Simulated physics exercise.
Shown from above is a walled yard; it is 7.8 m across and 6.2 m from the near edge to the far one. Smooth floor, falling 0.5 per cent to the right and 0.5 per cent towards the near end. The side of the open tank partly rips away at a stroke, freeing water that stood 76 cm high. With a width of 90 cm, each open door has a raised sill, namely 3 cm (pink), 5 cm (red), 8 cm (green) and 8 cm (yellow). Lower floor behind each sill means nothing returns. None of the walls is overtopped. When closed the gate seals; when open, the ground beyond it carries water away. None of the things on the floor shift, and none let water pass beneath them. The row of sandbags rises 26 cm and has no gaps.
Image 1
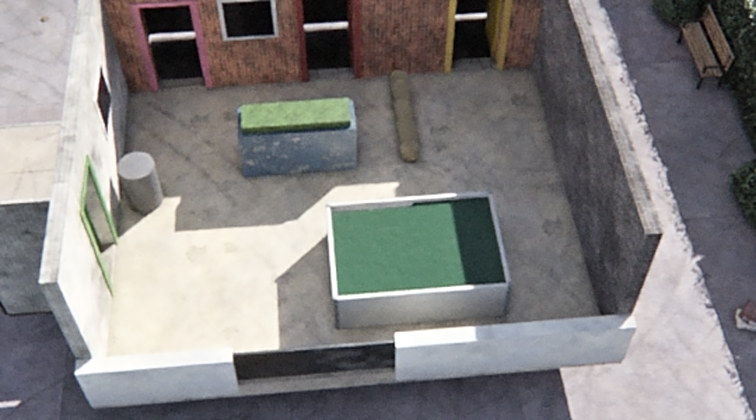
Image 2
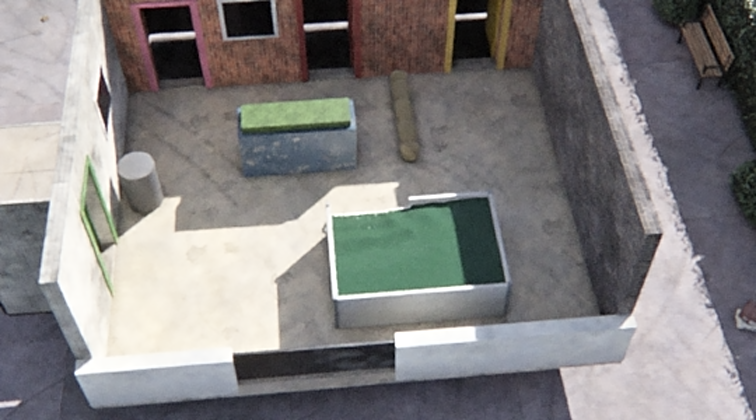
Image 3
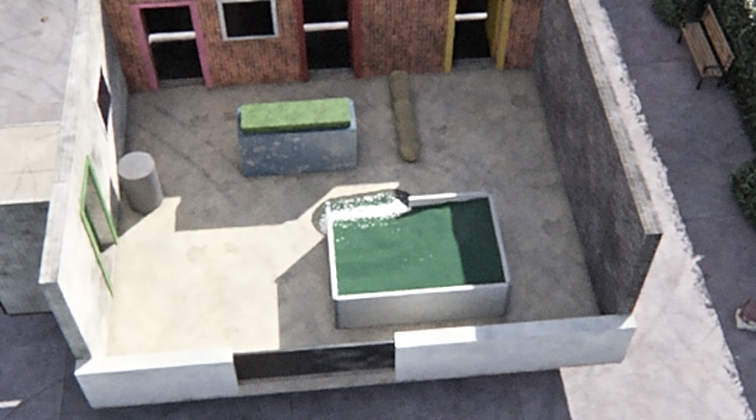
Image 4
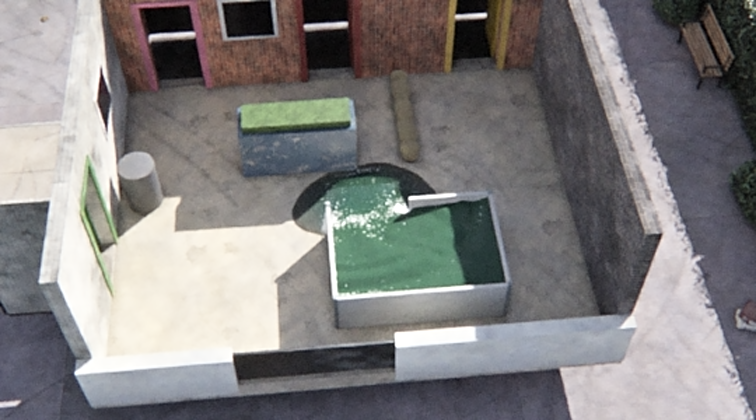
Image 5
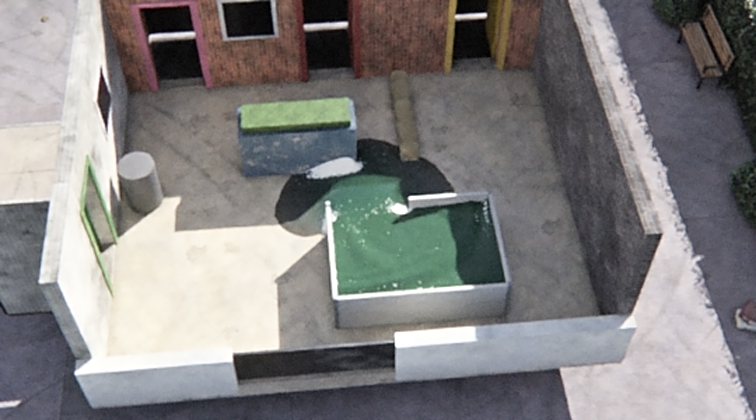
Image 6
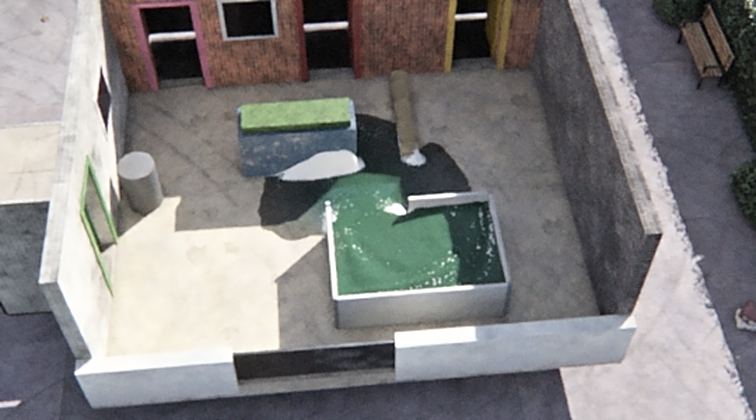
Green water pours through a gap in the far side of an open tank in a walled yard, foams white, then spreads over the floor as a dark sheet, reaching the grass-topped block and the long, low brown barrier.
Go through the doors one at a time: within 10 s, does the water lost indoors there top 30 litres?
Outcome: At the pink door the amount will overshoot the limit; at the red door the amount will overshoot the limit; at the green door the amount will overshoot the limit; at the yellow door the amount will not overshoot the limit.
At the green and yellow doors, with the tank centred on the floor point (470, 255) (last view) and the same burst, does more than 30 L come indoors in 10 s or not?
So the green door keeps within it and the yellow door tops the limit.
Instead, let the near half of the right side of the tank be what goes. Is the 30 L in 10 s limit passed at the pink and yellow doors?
So pink ends up short of it and yellow ends up past the limit.
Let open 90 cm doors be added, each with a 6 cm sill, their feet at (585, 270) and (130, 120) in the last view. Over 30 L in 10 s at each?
Taking them in order, the first gets too little and the second enough.
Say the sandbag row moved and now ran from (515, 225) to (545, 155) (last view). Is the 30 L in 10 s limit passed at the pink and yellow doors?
Well, the pink one ends up more than allowed and the yellow one ends up more than allowed.
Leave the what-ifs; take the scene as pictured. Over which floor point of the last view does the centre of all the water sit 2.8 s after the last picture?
Near (349, 208).
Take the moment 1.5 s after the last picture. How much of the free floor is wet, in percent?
45 %.
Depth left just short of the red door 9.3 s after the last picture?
The depth comes to around 7.0 centimetres.
Then, 0.7 s after the last picture water covers 20 % of the floor and is deepest (52 cm) near (348, 180); pink door not reached, red door 9 cm at the sill, 9 L in, green door not reached, yellow door not reached.
Then, 1.5 s after the last picture water covers 45 % of the floor and is deepest (41 cm) near (338, 181); pink door not reached, red door 18 cm at the sill, 39 L in, green door 10 cm at the sill, 0 L in, yellow door 3 cm at the sill, 0 L in.
Then, 2.8 s after the last picture water covers 65 % of the floor and is deepest (28 cm) near (338, 181); pink door 6 cm at the sill, 2 L in, red door 18 cm at the sill, 150 L in, green door 18 cm at the sill, 72 L in, yellow door 2 cm at the sill, 0 L in.
Then, 5.3 s after the last picture water covers 85 % of the floor and is deepest (18 cm) near (338, 181); pink door 9 cm at the sill, 54 L in, red door 12 cm at the sill, 260 L in, green door 12 cm at the sill, 141 L in, yellow door 7 cm at the sill, 1 L in.
Then, 9.3 s after the last picture water covers 95 % of the floor and is deepest (15 cm) near (448, 354); pink door 6 cm at the sill, 94 L in, red door 7 cm at the sill, 304 L in, green door 7 cm at the sill, 154 L in, yellow door 3 cm at the sill, 1 L in.
